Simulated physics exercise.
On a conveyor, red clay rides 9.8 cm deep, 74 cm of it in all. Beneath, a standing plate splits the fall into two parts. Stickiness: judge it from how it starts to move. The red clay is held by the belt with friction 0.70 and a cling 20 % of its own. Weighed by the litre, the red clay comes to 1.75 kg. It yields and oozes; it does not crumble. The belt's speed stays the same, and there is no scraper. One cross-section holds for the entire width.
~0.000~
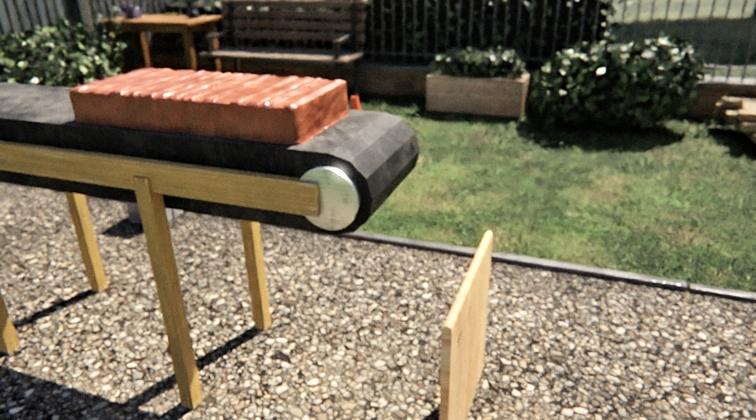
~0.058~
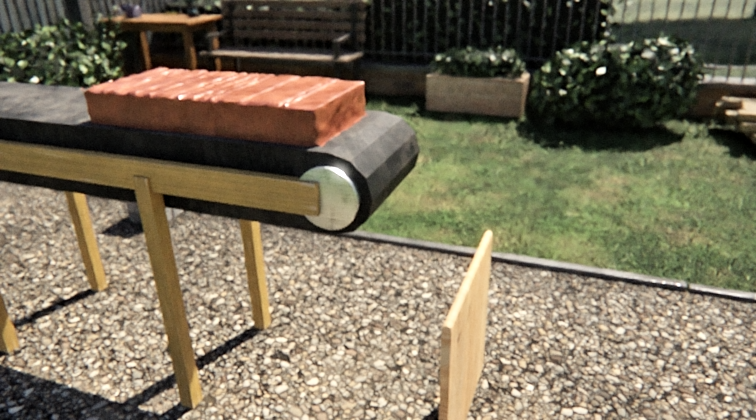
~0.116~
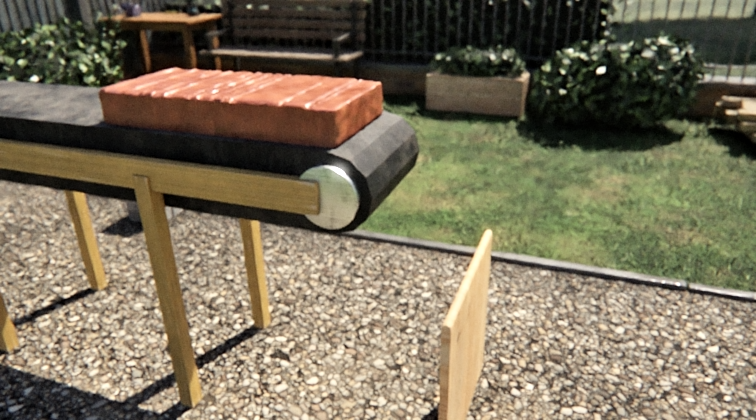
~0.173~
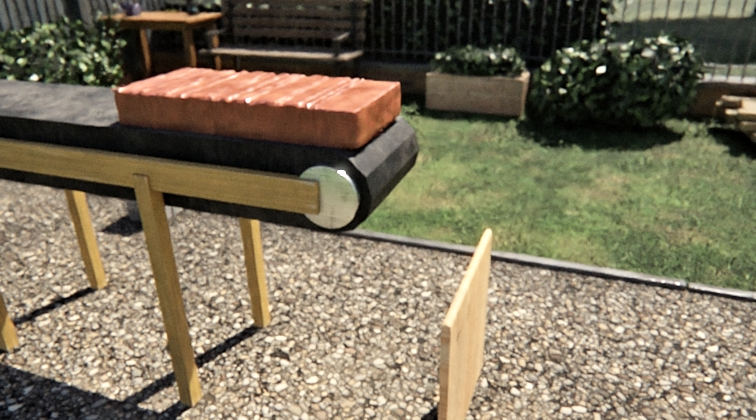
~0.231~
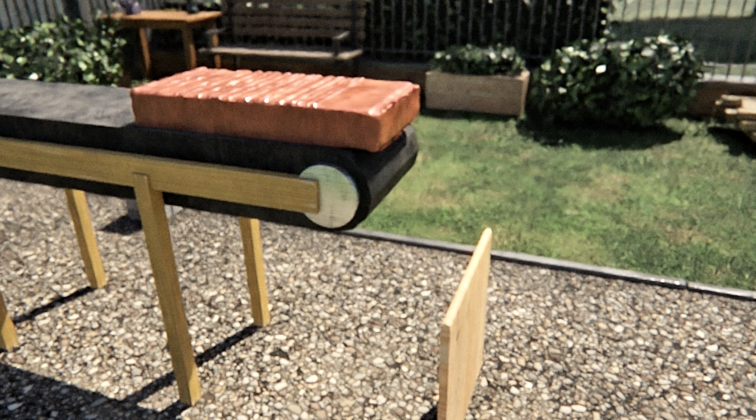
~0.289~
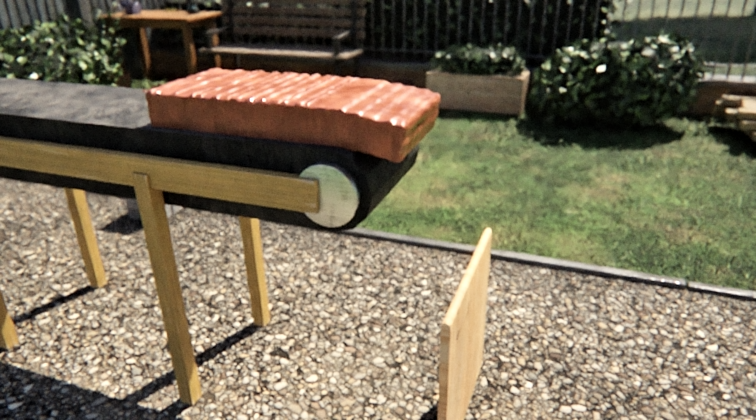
In a sunny garden, a block of red clay riding a black conveyor belt rightward and edging out past the end roller.
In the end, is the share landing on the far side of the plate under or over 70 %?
It finishes short of 70 %.
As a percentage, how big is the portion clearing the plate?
I'd put it at around 40 per cent.
After 0.51 s, 0 % is beyond the plate's line.
After 0.77 s, 15 % is beyond the plate's line.
After 1.03 s, 23 % is beyond the plate's line.
After 1.29 s, 41 % is beyond the plate's line.
After 2.50 s, 41 % is beyond the plate's line.
